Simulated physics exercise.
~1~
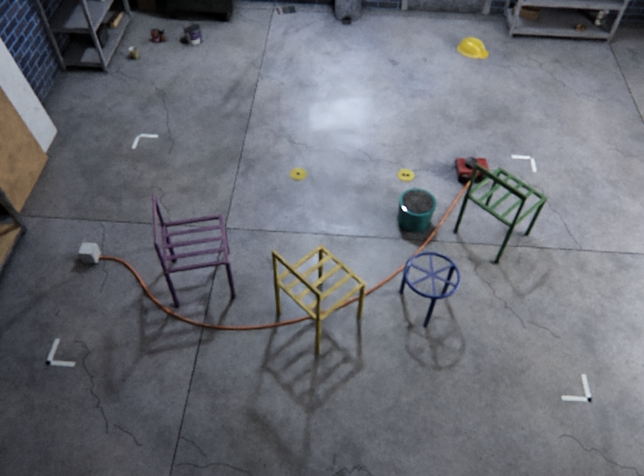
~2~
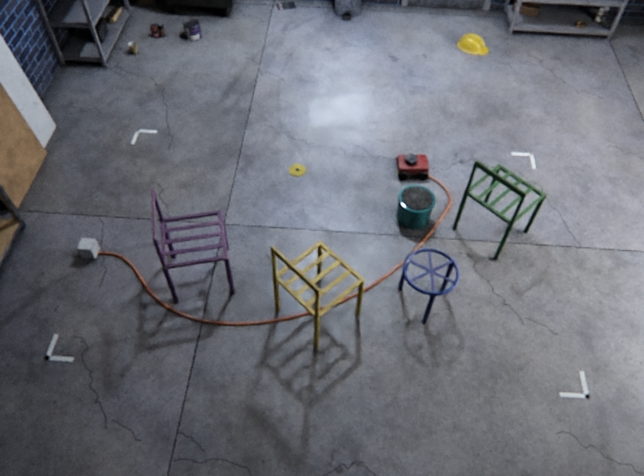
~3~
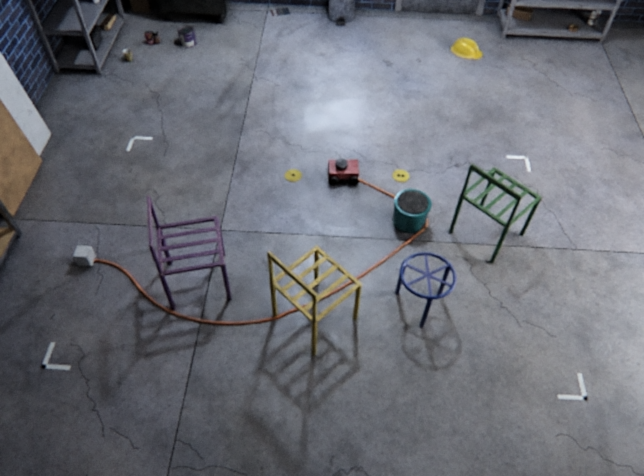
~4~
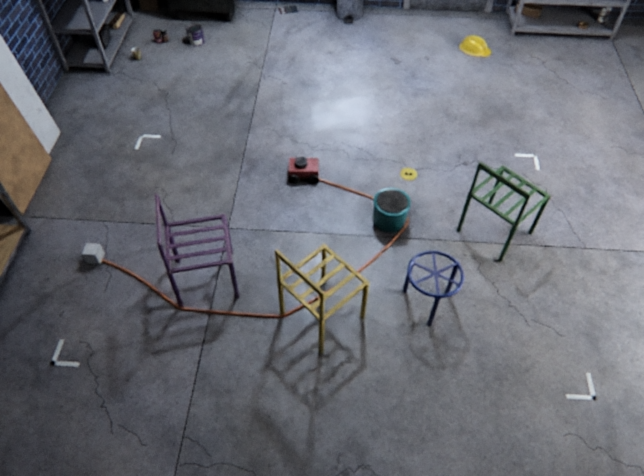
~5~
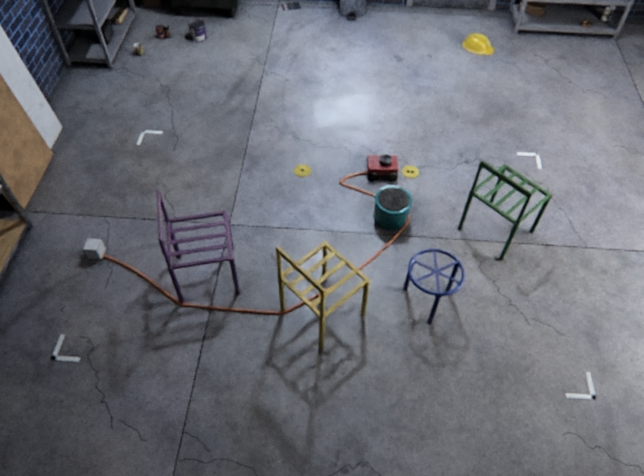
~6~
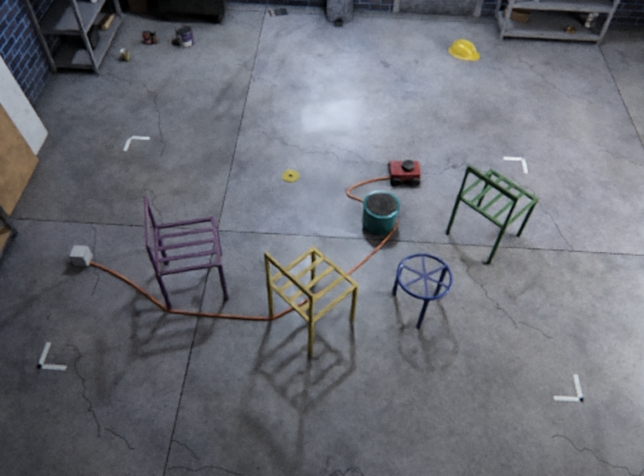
A small red cart trailing an orange cord moved left from beside the green chair, past a teal pot, which shifted slightly left as the cord pulled against it, then headed back right and stopped just behind the pot, the chairs and blue stool unmoved.
